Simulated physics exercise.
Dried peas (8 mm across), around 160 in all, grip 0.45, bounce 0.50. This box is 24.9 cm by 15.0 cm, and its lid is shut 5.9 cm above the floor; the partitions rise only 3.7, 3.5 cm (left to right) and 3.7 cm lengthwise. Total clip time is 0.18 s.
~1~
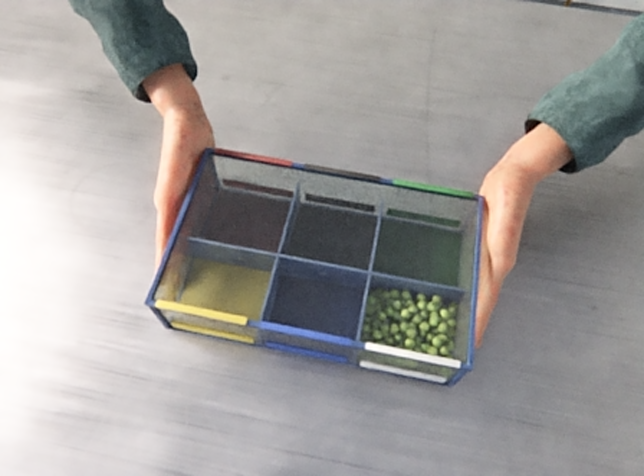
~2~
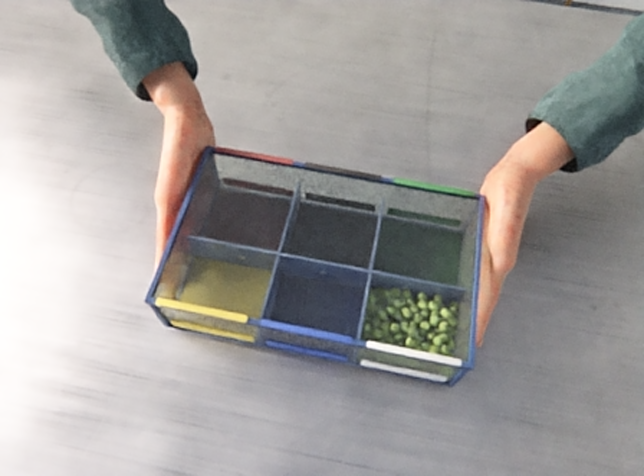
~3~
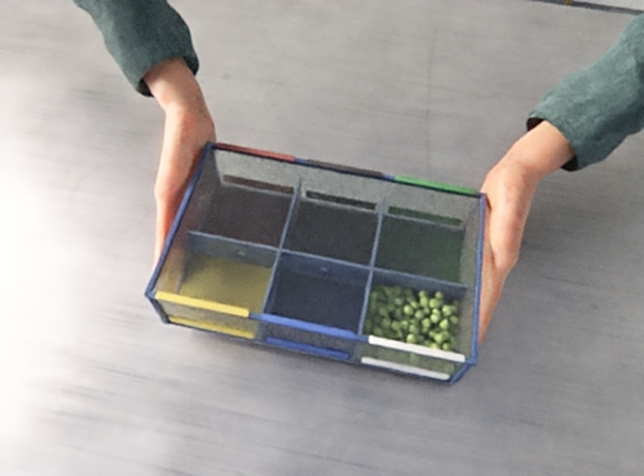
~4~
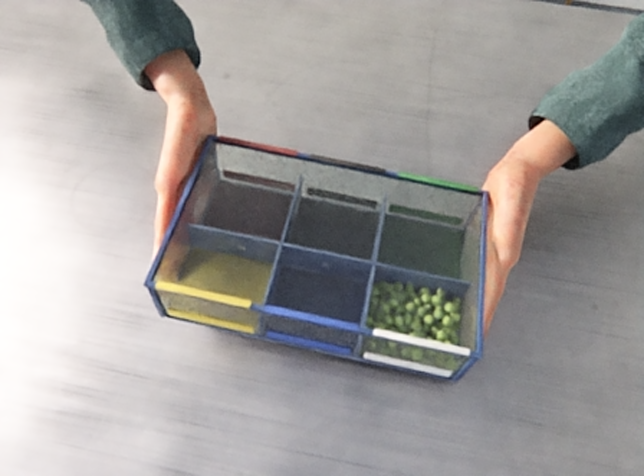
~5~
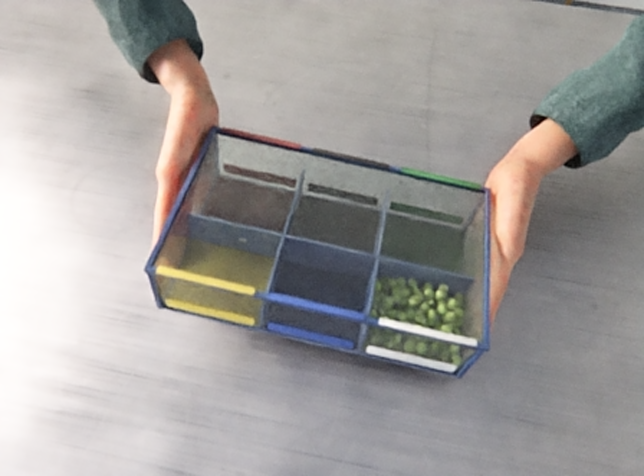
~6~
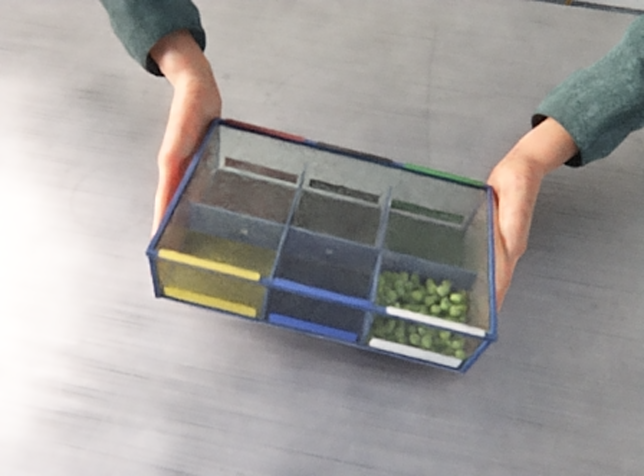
A pair of hands in green sleeves held a clear-sided, six-part box and slowly tilted it, its front side coming more into view, while the green peas stayed in the front right section.
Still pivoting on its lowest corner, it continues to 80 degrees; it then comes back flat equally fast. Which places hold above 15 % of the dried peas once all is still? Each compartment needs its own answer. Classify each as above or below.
Classification: Red below, blue below, green above, yellow below, white above, black below.
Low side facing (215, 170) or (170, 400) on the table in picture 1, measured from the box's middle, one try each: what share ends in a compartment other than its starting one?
About 60 per cent on the first try and 25 per cent on the second.
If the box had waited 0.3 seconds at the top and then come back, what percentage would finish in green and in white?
Result - green: 25 %, white: 75 %.
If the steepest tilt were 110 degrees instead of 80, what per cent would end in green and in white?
You'd see green with 65 % and white with 35 %.
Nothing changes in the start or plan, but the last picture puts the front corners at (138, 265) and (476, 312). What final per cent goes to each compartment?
Result - red: 5 %; blue: 0 %; green: 10 %; yellow: 0 %; white: 45 %; black: 40 %.
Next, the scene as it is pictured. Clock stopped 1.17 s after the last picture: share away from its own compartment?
I'd say around 25 per cent.
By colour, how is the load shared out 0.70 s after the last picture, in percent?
It splits as red 0, blue 0, green 5, yellow 0, white 95 and black 0 percent.
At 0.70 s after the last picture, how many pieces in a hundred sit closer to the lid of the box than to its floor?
Estimate: Near 10 per cent.
Then, 0.70 s after the last picture, tilt 80 degrees; green 5 %, white 95 %.
Then, 1.17 s after the last picture, tilt 35 degrees; green 25 %, white 75 %.
Then, 1.71 s after the last picture, tilt 0 degrees; green 25 %, white 75 %.
In the end, red 0 %, blue 0 %, green 25 %, yellow 0 %, white 75 %, black 0 %.
